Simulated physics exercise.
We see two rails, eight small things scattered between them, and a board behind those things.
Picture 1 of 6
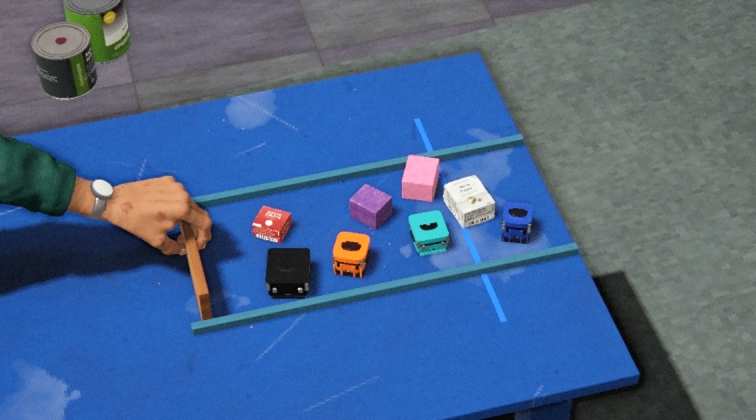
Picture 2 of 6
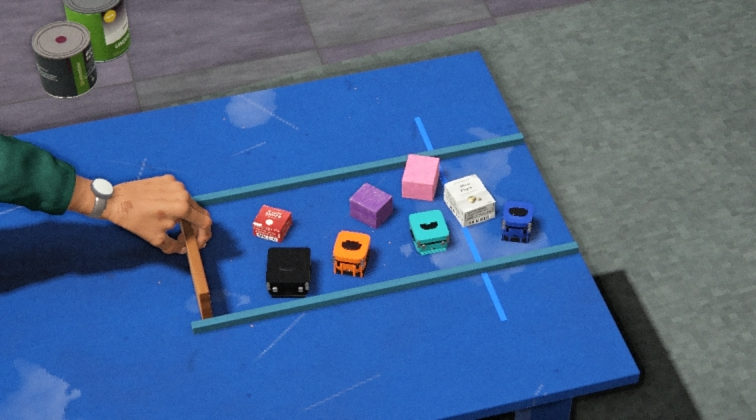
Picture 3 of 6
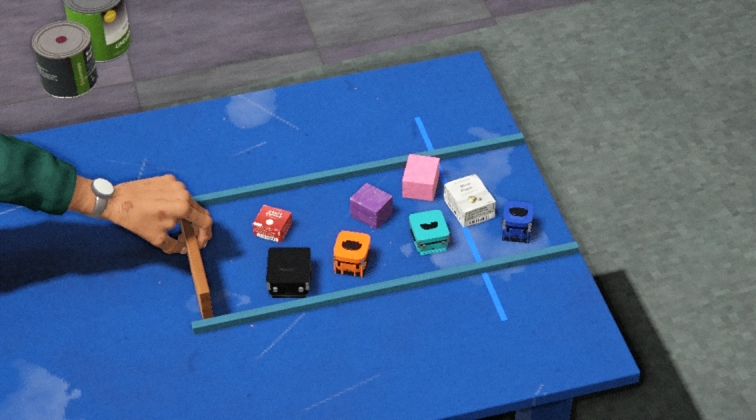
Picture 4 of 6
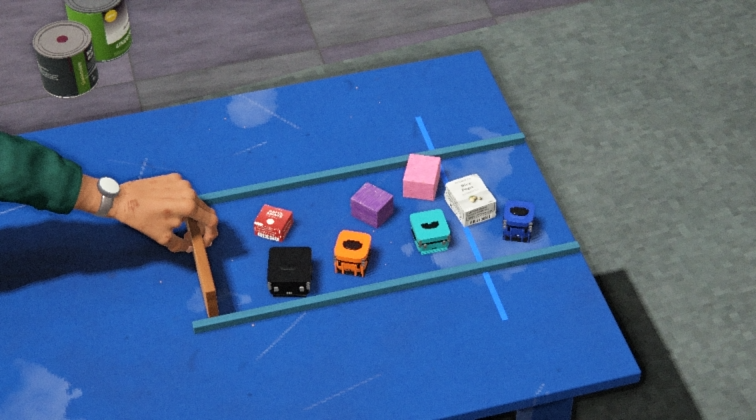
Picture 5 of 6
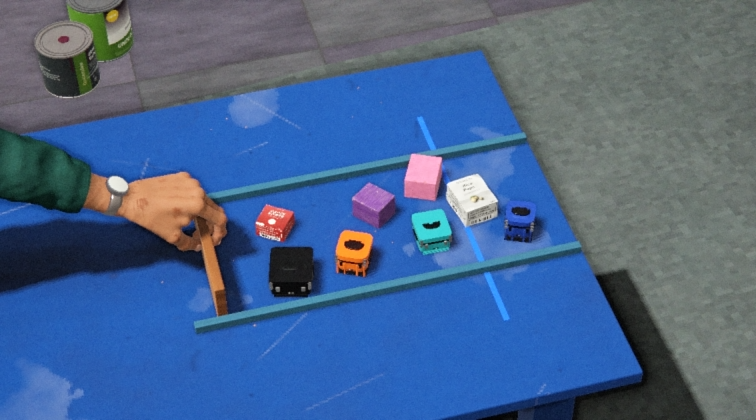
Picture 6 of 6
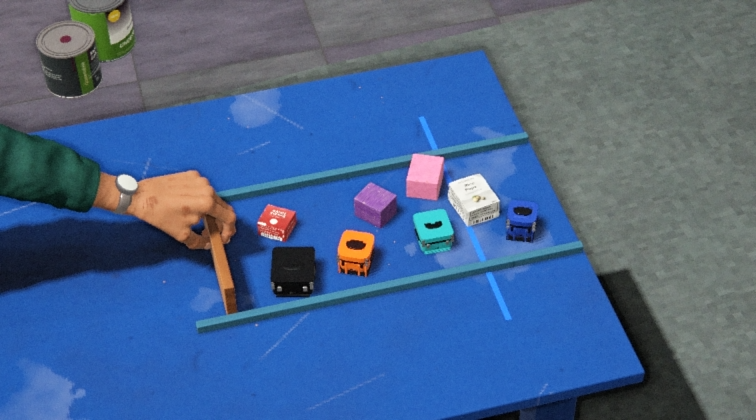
A bright blue table stands on a grey and purplish floor, seen from above at an angle, with paint cans at the upper left. Between two teal rails sit red, black, orange, purple, pink, turquoise, white and blue boxes and cases, the rightmost near a light-blue tape line. A watch-wearing hand at left slides an upright wooden board slightly rightward, while the objects barely shift.
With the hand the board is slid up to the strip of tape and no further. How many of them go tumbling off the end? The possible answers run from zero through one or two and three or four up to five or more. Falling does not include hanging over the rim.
Final tally: One or two.
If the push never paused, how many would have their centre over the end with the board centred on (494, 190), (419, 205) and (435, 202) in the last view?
Result per place: 3; 0; 0.
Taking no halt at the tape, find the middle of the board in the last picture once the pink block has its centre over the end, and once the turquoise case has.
Near (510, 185), then near (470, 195).
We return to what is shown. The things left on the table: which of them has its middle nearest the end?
Turquoise case.
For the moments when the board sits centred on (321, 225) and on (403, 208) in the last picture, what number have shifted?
At the first point the count is 3, at the second it's 8.
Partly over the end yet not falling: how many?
The count is 2.
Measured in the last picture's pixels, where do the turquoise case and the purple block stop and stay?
Roughly (554, 209) for the first and roughly (481, 197) for the second.
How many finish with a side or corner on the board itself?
It adds up to 3.
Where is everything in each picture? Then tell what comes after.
Blue case (517, 222); white box (469, 202); pink block (421, 179); board (192, 252); tape (457, 213), in the first frame.
White box (469, 201); orange case (352, 254), in the second frame.
Pink block (421, 177); board (192, 250), in the third frame.
Blue case (518, 221); turquoise case (430, 233), in the fourth frame.
White box (472, 200); red box (275, 223), in the fifth frame.
Blue case (522, 221); white box (474, 200); pink block (425, 177); board (216, 246); tape (462, 211), in the sixth frame.
Soon after, none off yet; blue case at rest near (522, 221); white box at rest near (474, 200); pink block at rest near (425, 177).
After that, none off yet; blue case at rest near (522, 221); white box displaced a little near (493, 191); pink block displaced a little near (437, 172).
In the end, the number that fall off is one or two; gone, blue case.
